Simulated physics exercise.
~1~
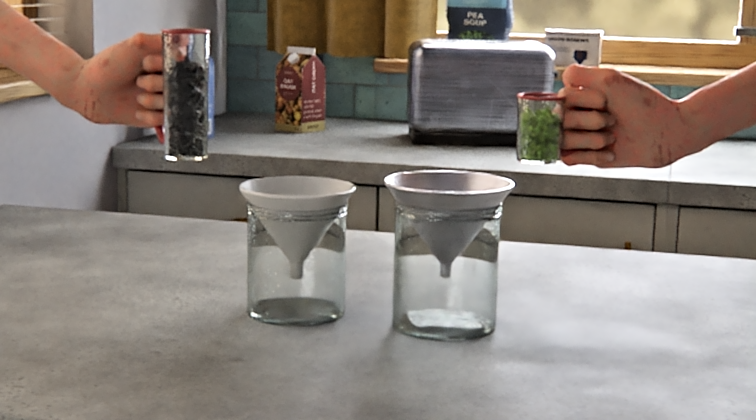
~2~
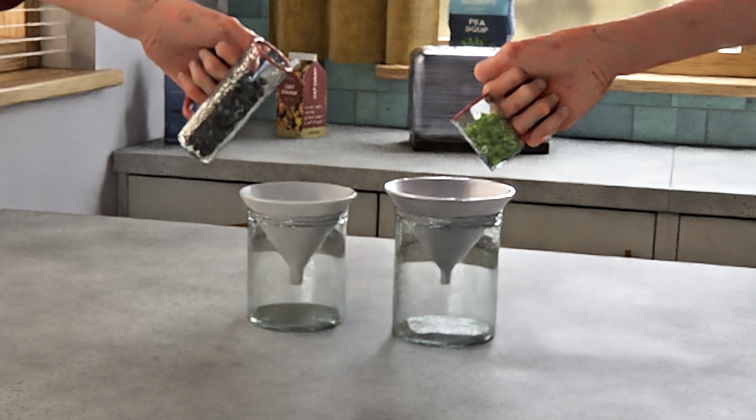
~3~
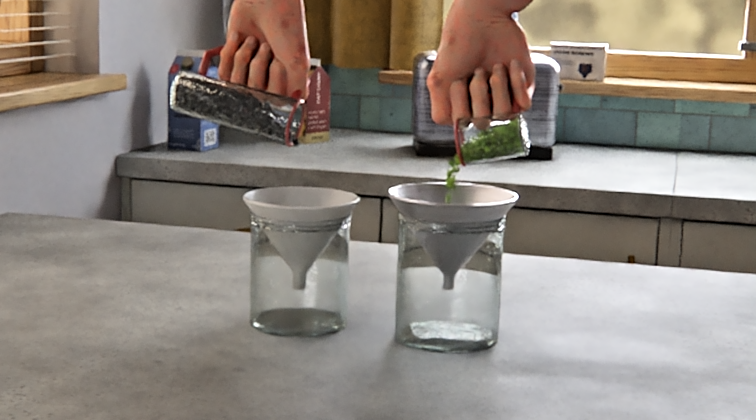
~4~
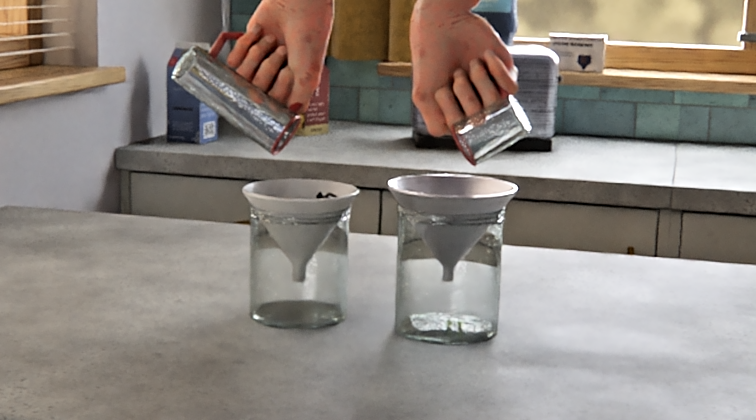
The clip opens on two hands holding small clear containers, dark bits in the left and green bits in the right, above two glass jars topped with pale funnels on a grey counter. The hands move inward and begin tilting the containers. The right one tips far enough first, and a thin stream of green bits drops into its funnel. The left one follows, turning over so its dark contents go into the other funnel. It ends with both containers tipped mouth down and emptied, the dark bits caught in the left funnel, nearly all the green held in the right, and the jars looking practically empty.
